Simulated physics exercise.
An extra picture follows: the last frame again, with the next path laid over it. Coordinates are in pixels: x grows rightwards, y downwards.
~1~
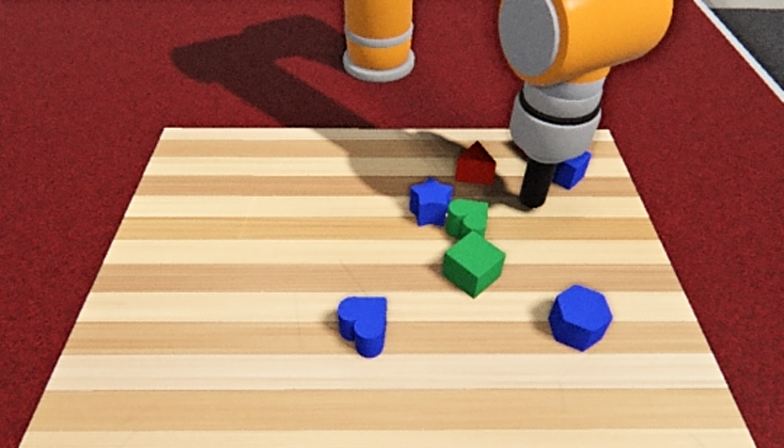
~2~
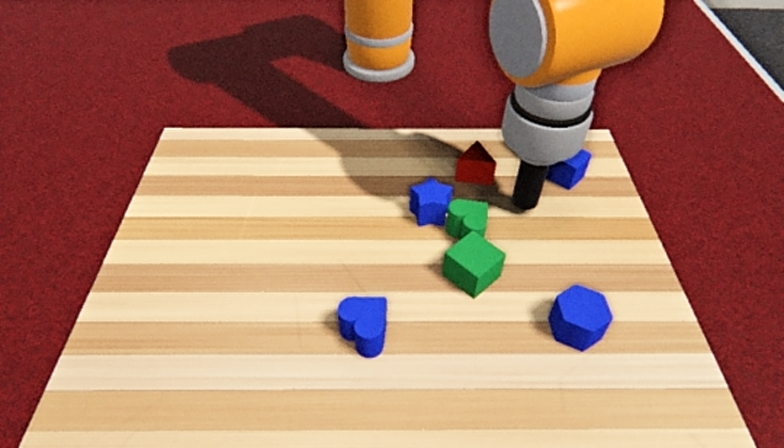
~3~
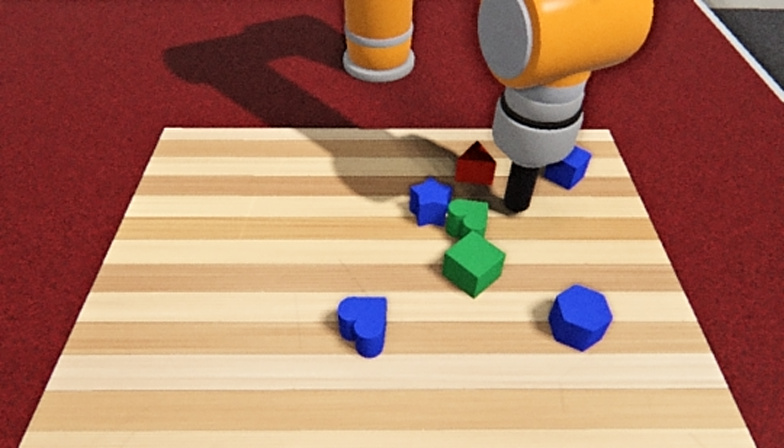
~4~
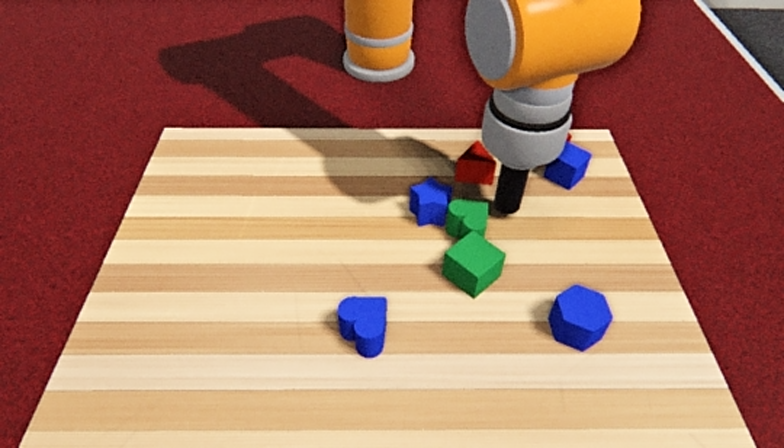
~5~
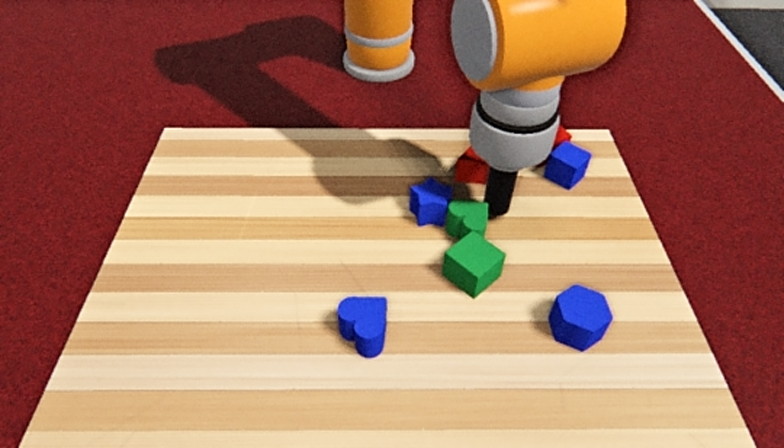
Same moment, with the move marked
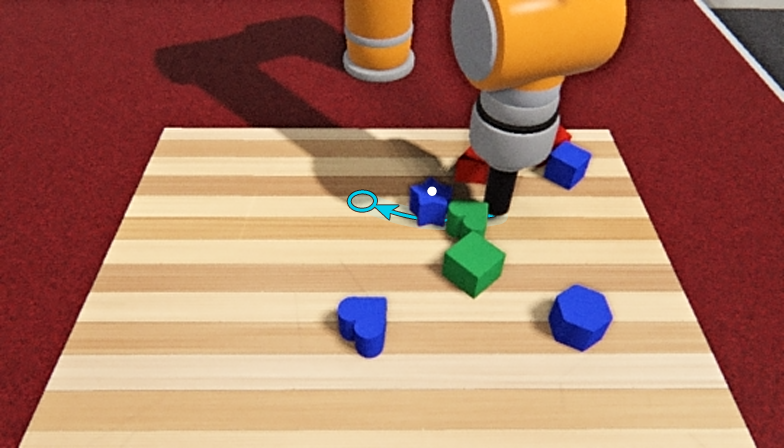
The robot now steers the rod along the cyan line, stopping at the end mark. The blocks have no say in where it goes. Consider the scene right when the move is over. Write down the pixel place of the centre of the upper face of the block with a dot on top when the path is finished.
Just about (338, 168).
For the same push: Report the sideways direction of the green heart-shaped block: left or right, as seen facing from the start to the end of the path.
It moves off to the left.
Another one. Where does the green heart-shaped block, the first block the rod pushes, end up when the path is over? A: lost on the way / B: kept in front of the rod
I'll go with A - lost on the way.
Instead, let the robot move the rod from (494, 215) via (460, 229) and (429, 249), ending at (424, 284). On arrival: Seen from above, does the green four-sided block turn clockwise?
No, it doesn't check out.
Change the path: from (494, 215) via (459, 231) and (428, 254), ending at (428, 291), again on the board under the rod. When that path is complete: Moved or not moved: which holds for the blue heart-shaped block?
The blue heart-shaped block is left alone.
The line goes from (494, 215) through (449, 220) and (403, 215) to (362, 201); the dot is on the blue star.
What follows on the original path. One third of the way, rod at (450, 212); blue star at (423, 190); green heart-shaped block at (453, 220), turned 15° anticlockwise; green four-sided block at (473, 259), turned 20° anticlockwise.
Two thirds of the way, rod at (403, 207); blue star at (378, 182), turned 15° clockwise; green heart-shaped block at (452, 220), turned 15° anticlockwise; green four-sided block at (473, 259), turned 20° anticlockwise.
At the end, rod at (362, 193); blue star at (338, 168), turned 15° clockwise; green heart-shaped block at (452, 220), turned 15° anticlockwise; green four-sided block at (473, 259), turned 20° anticlockwise; red triangular piece unmoved.
